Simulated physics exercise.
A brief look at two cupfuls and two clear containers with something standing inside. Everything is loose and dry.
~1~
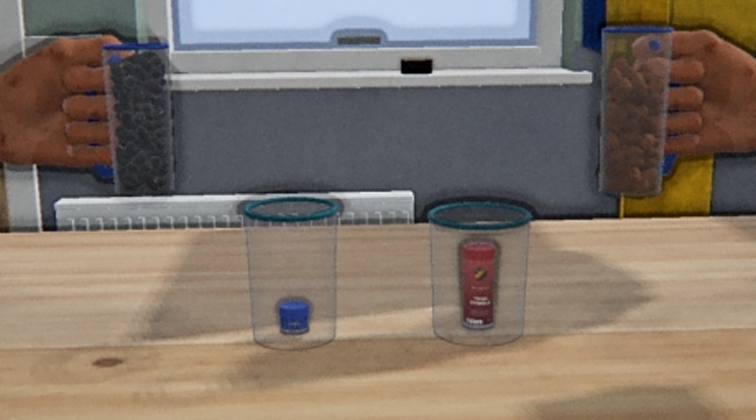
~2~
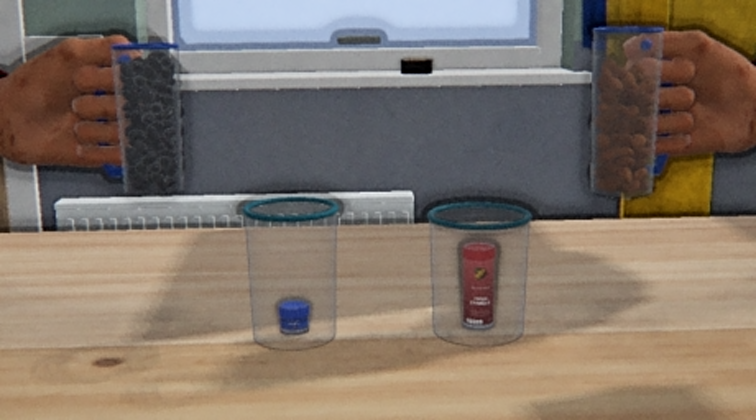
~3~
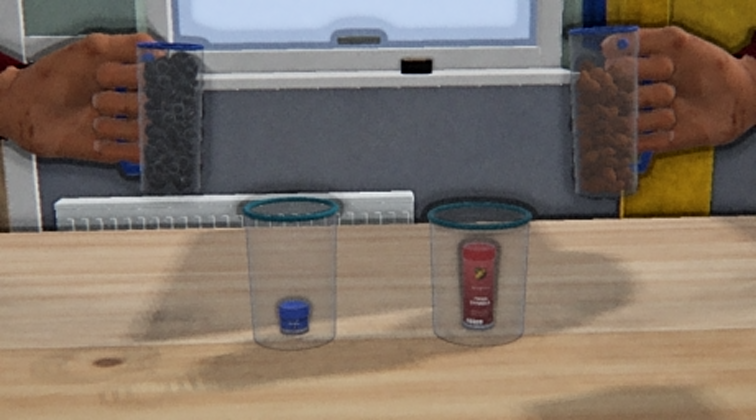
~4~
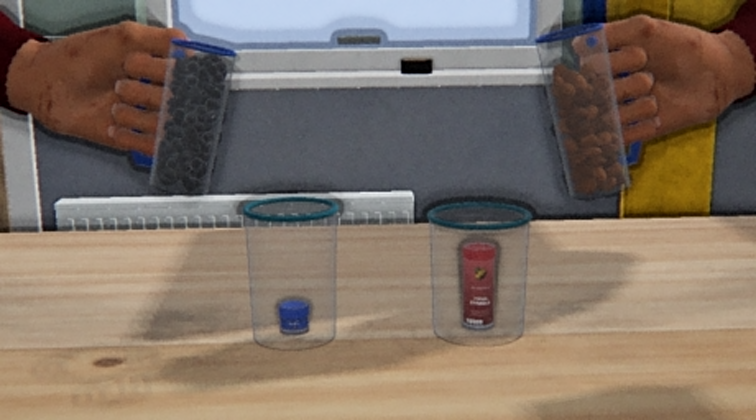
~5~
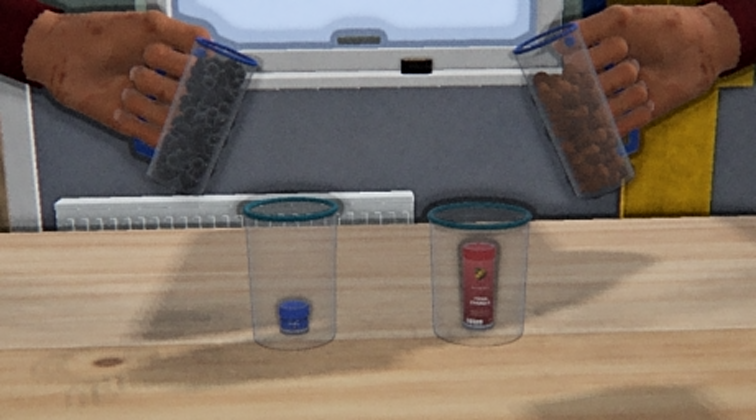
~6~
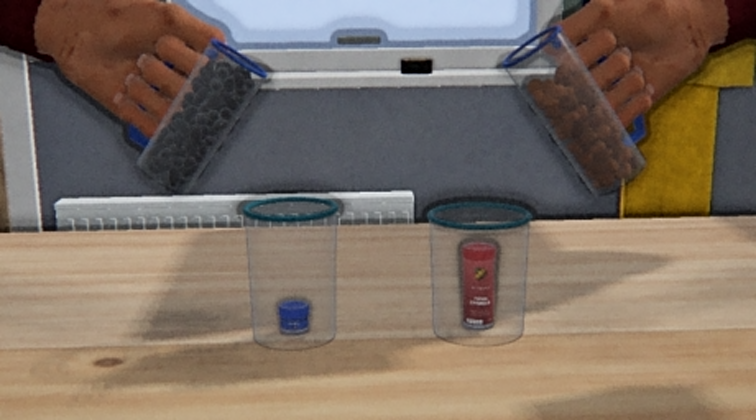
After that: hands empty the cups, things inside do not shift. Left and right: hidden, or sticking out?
Outcome: Left: I'd bet it gets tucked away underneath; right: I'd bet it gets to poke through.
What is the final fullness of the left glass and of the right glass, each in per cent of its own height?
Level check: Left near 50 %, right near 55 %.
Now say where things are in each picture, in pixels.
Small tin in the left glass at (294, 318), a quarter of its height or less; left cup at (140, 120), nearly full of black beans; small tin in the right glass at (479, 286), reaching well over half way up; right cup at (633, 112), three quarters full of bits of dog kibble, in the first frame.
Left cup at (150, 119), upright; right cup at (624, 112), upright, in the second frame.
Left cup at (170, 119), tipped 3°; right cup at (605, 112), tipped 3°, in the third frame.
Left cup at (191, 119), tipped 13°; right cup at (585, 113), tipped 13°, in the fourth frame.
Left cup at (200, 118), tipped 24°; right cup at (576, 113), tipped 24°, in the fifth frame.
Small tin in the left glass at (294, 318); left cup at (200, 118), tipped 35°; small tin in the right glass at (479, 286); right cup at (576, 113), tipped 35°, in the sixth frame.
Then, 0.55 s after the last picture, left glass empty, all of its cupful still in the cup; right glass empty, all of its cupful still in the cup.
Then, 1.03 s after the last picture, left glass nearly empty, most of its cupful still in the cup; right glass nearly empty, nearly all of its cupful still in the cup.
Then, 1.44 s after the last picture, left glass half full, none of its cupful still in the cup; right glass a third full, none of its cupful still in the cup.
At rest, left glass half full (surface near (293, 271)), nothing beside it; right glass half full (surface near (479, 267)), nothing beside it; the left thing is covered; the right thing is still showing.
